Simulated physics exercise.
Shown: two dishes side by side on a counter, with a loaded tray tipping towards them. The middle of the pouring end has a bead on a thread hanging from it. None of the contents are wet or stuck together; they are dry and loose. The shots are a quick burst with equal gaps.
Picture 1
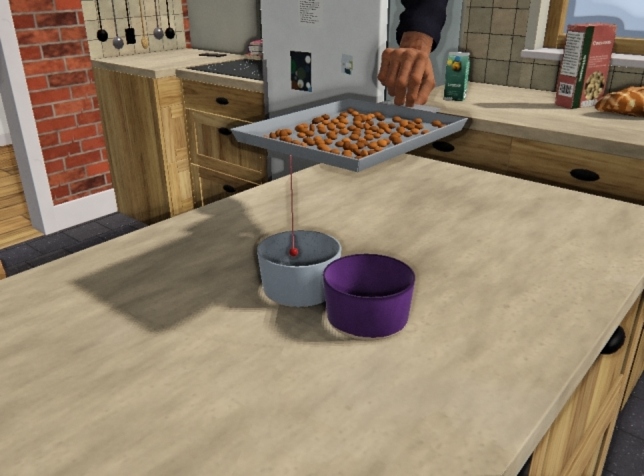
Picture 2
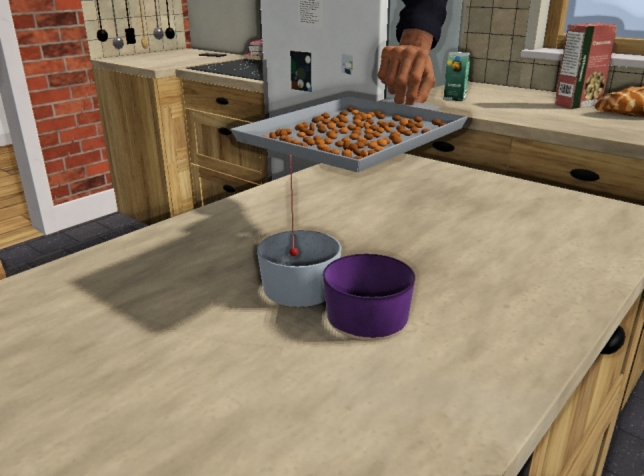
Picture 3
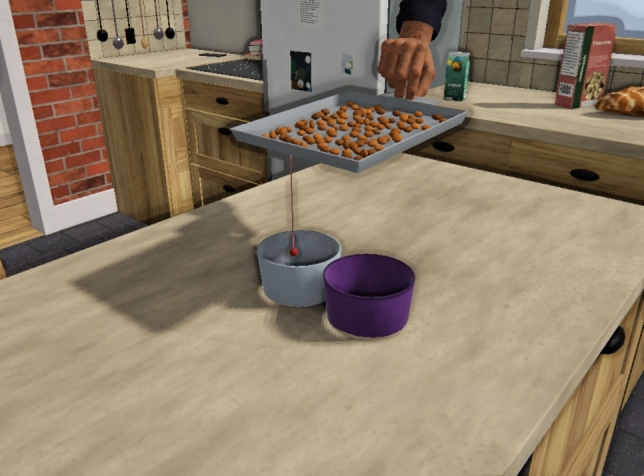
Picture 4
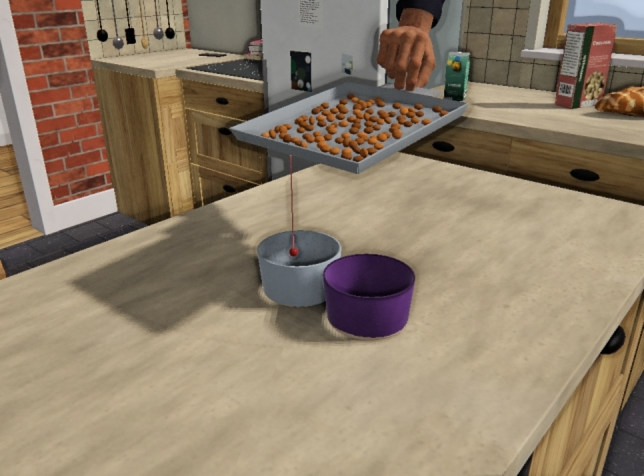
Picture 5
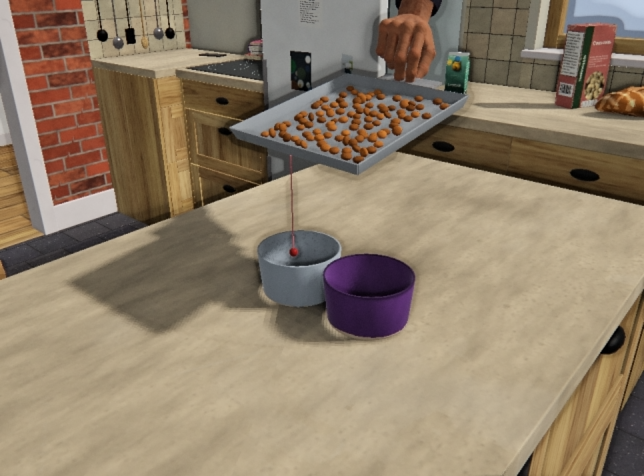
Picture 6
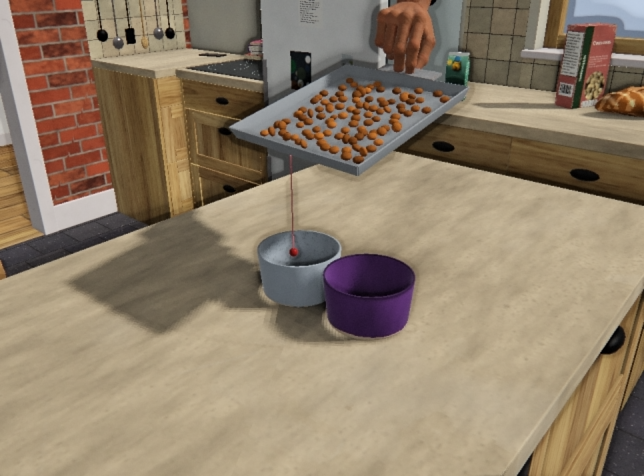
A kitchen with a red brick wall at left and wooden cabinets behind is seen from slightly above a pale beige countertop. A hand holds a grey tray of orange-brown kibble above a grey dish at left and a purple dish at right, with a red bead hanging on a thread. The tray gradually tilts slightly, its near right corner lowest, while the dishes and camera stay still.
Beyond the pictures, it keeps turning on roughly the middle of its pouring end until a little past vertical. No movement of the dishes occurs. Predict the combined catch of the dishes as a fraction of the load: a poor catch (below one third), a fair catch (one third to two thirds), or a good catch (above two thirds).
A poor catch.
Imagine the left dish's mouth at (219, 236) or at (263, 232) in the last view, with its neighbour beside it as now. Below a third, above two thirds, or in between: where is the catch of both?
In order: Under a third, then below one third.
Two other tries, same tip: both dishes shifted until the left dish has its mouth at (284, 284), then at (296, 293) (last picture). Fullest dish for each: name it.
The one on the left side, and then the one on the left side.
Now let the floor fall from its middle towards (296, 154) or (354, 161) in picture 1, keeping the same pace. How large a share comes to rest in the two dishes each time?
So it's 0 percent with the first slope and 70 percent with the other.
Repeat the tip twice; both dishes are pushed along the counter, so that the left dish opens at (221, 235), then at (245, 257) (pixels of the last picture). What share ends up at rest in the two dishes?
You'd end up with around 10 per cent and then around 80 per cent.
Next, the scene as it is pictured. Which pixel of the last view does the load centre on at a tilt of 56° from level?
The centre of the load shows up near (318, 143) in the last view.
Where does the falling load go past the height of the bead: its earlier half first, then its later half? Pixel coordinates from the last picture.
First near (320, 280), later near (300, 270).
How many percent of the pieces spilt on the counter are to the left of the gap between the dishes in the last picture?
70 in a hundred, roughly.
Soon after the last picture, tray tipped steeply; nearly all on the tray; a small part in the air.
A little later, tray tipped right over; about a quarter on the tray; a stray few in the right dish; about half outside both; about a quarter in the air.
Later still, tray tipped past a quarter turn; a small part in the right dish; nearly all outside both.
At rest, tray tipped past a quarter turn; a small part in the right dish; none in the left dish; nearly all outside both.
